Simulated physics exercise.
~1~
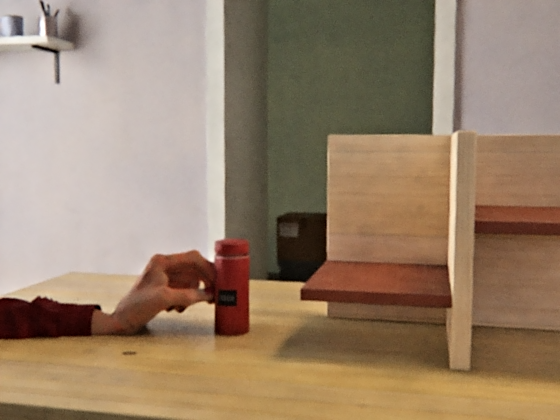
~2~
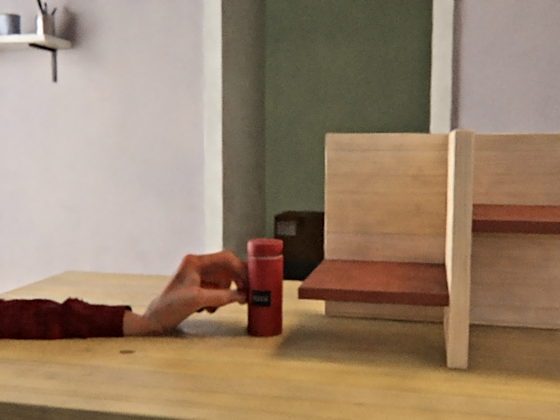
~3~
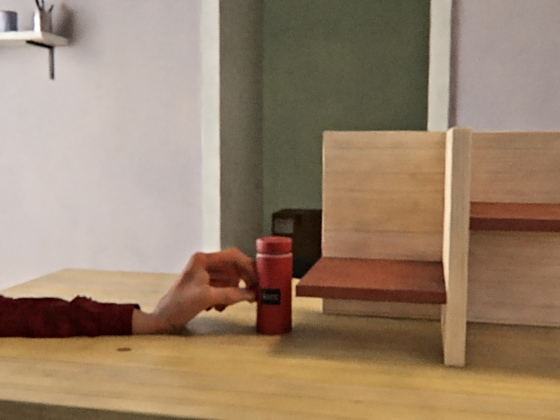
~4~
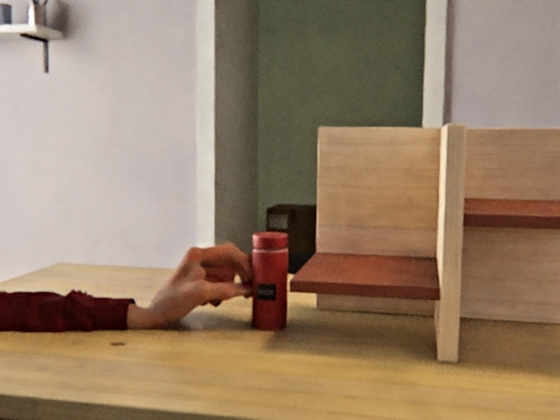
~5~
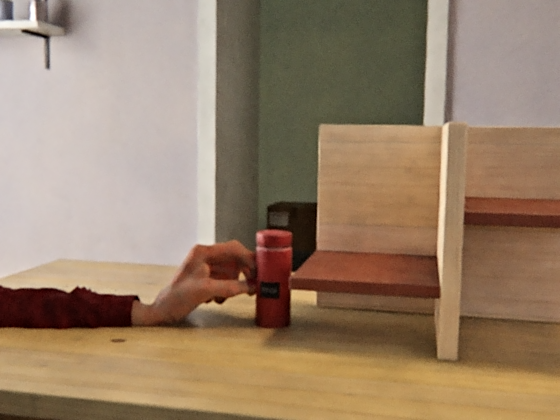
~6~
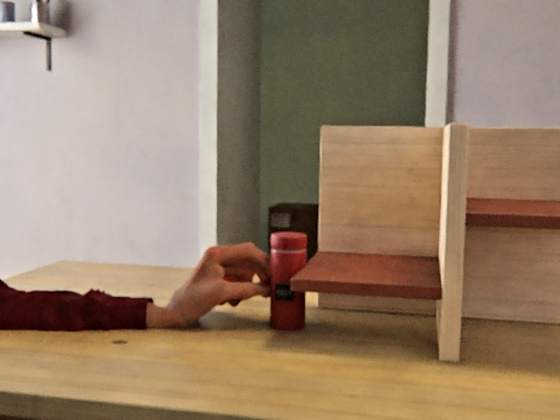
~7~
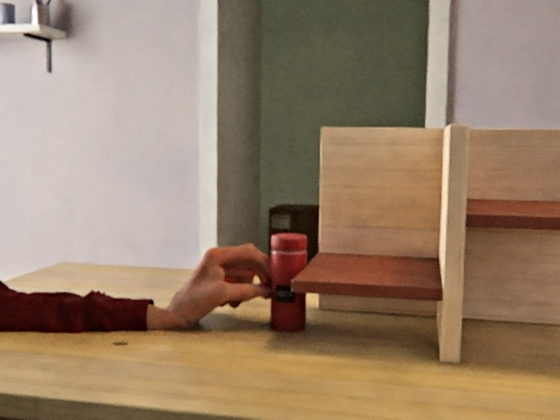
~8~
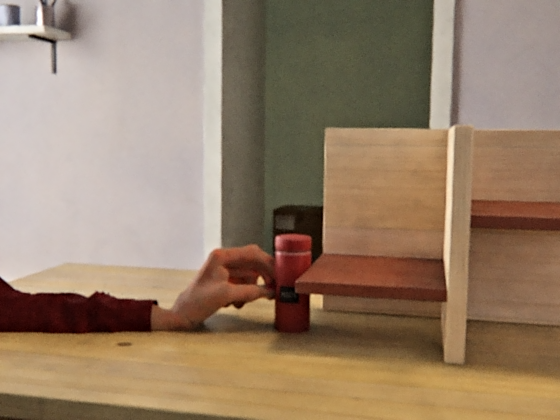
On a pale wooden tabletop in a room with light walls and a dark green panel, seen from the side by a slightly swaying camera, a small wooden rack with reddish-brown shelves stands at the right. To its left, a hand in a dark red sleeve holds an upright red shaker with a dark label. The hand slides the shaker right toward the opening beneath the lower shelf. It pauses just short of the rack, then moves a little farther right. The shaker, taller than the opening, stops at the shelf's edge, still upright and held by the hand.
